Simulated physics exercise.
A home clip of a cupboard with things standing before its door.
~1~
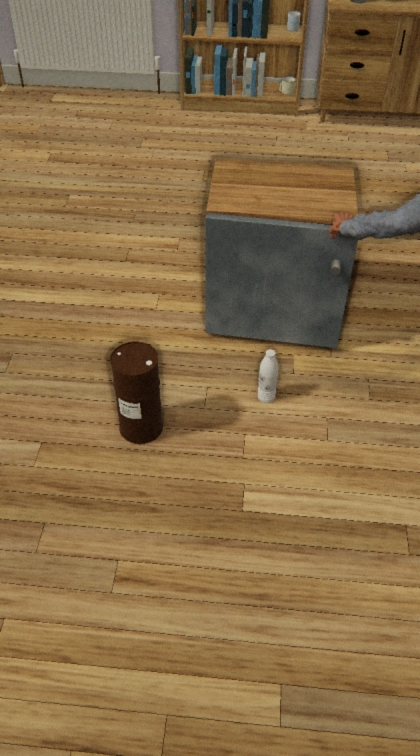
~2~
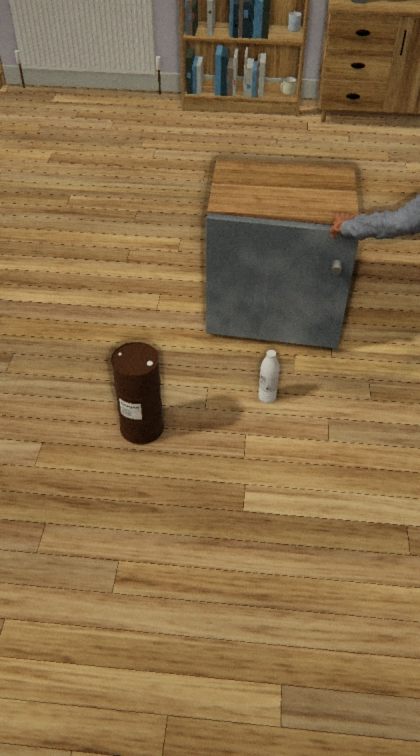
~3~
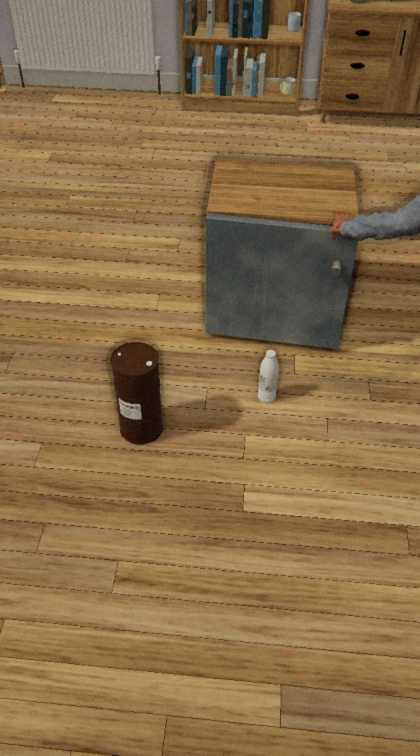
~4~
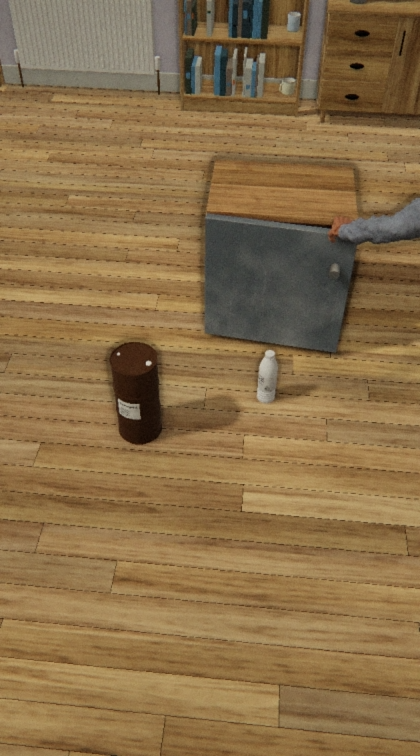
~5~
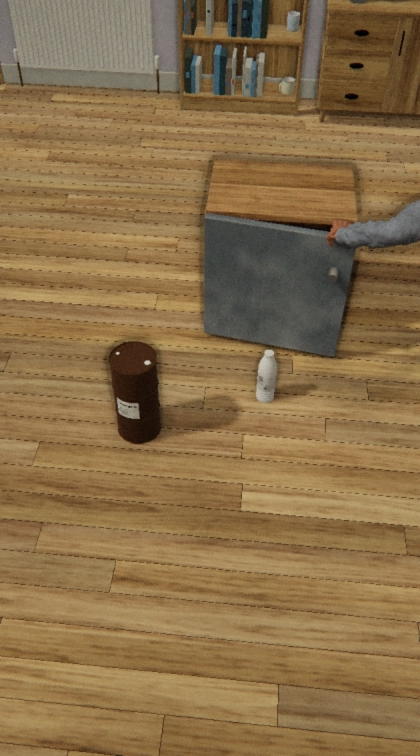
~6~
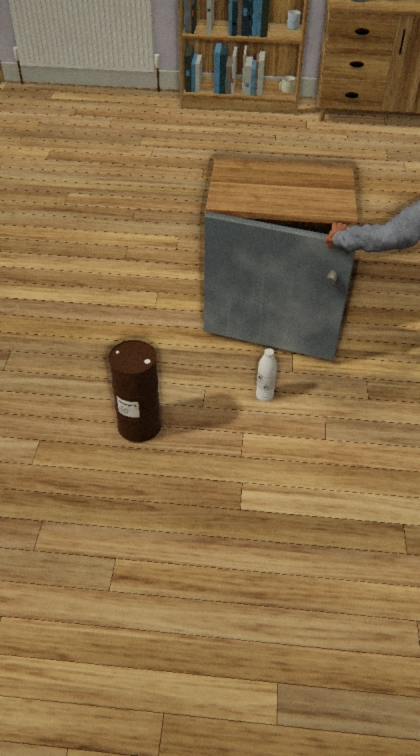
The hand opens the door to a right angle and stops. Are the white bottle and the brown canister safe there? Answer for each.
The white bottle gets shoved and the brown canister stays untouched.
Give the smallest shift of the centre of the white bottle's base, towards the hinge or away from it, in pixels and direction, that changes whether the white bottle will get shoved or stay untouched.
About 40 pixels right.
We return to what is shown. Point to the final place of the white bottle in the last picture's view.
Near (182, 394).
Then, 1.24 s past the last view, door 60° open; white bottle travelled well along near (242, 387); brown canister at rest near (136, 393).
Then, 1.66 s past the last view, door 76° open; white bottle travelled well along near (211, 393); brown canister at rest near (136, 393).
Finally, the white bottle is pushed along, near (182, 394); the brown canister remains where it is, near (136, 393).
